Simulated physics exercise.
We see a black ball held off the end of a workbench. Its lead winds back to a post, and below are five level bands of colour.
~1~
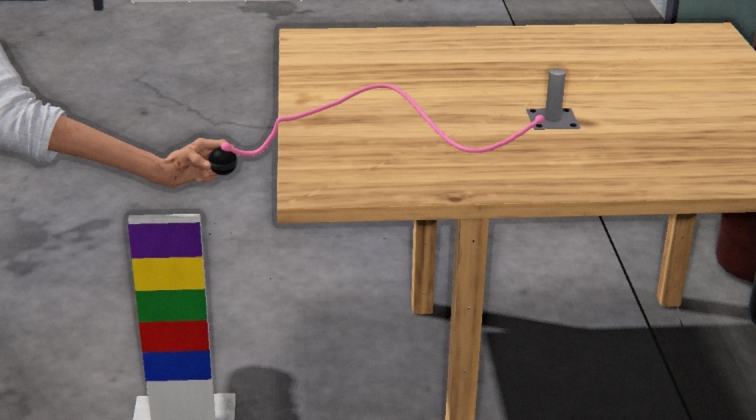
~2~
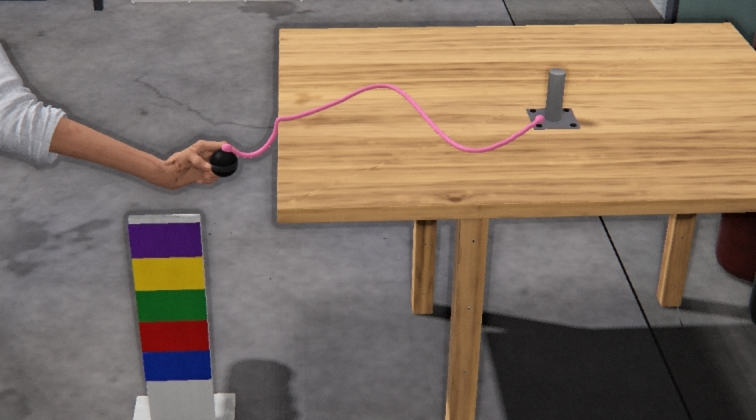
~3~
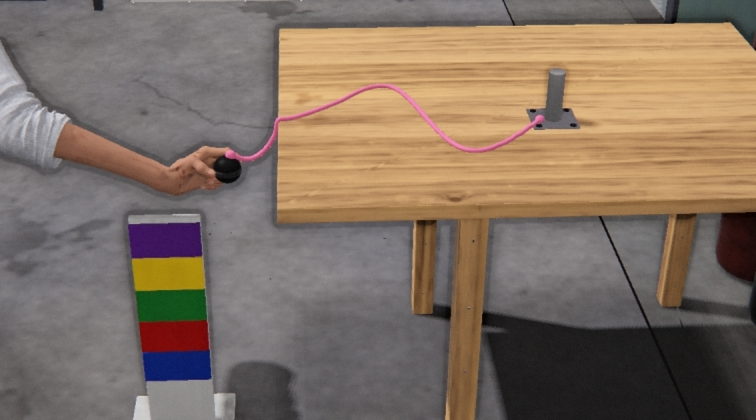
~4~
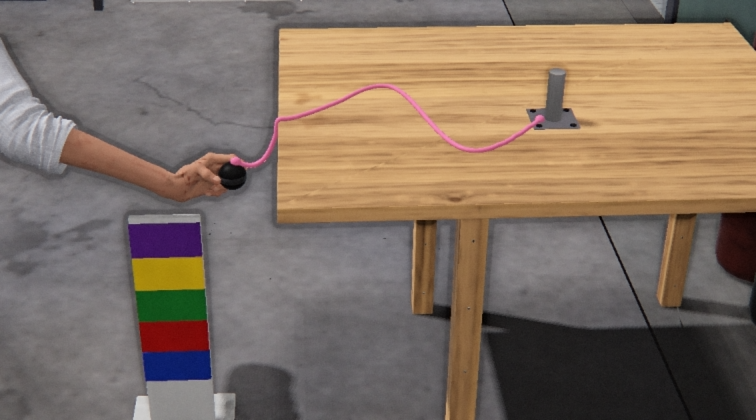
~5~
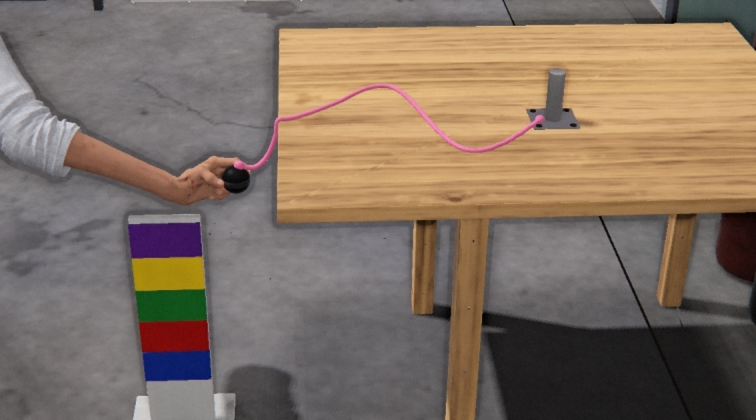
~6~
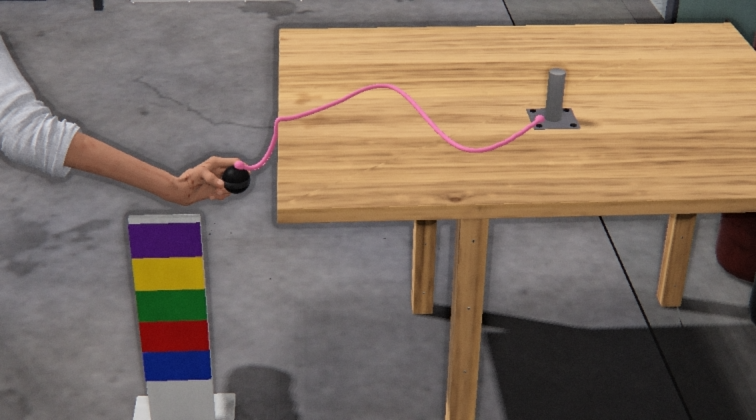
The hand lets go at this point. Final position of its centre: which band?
Band: Red.
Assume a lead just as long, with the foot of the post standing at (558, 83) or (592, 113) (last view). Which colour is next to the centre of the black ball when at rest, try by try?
Green; green.
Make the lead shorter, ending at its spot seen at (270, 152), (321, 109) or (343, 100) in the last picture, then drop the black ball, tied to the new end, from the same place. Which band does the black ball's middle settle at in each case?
Going cut by cut, you'd get green, then purple, then no band.
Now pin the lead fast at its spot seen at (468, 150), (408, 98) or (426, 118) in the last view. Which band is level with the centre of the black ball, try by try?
In that order: Green; purple; yellow.
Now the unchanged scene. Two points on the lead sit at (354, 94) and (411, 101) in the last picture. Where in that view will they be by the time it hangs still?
End: (279, 186) and then (310, 132).
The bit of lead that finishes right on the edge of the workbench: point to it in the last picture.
In the last picture it is at roughly (395, 89).
Soon after, ball near (282, 312); level with green.
Then, ball near (289, 342); level with red.
At rest, ball near (287, 341); level with red. Its centre hangs level with the red band.
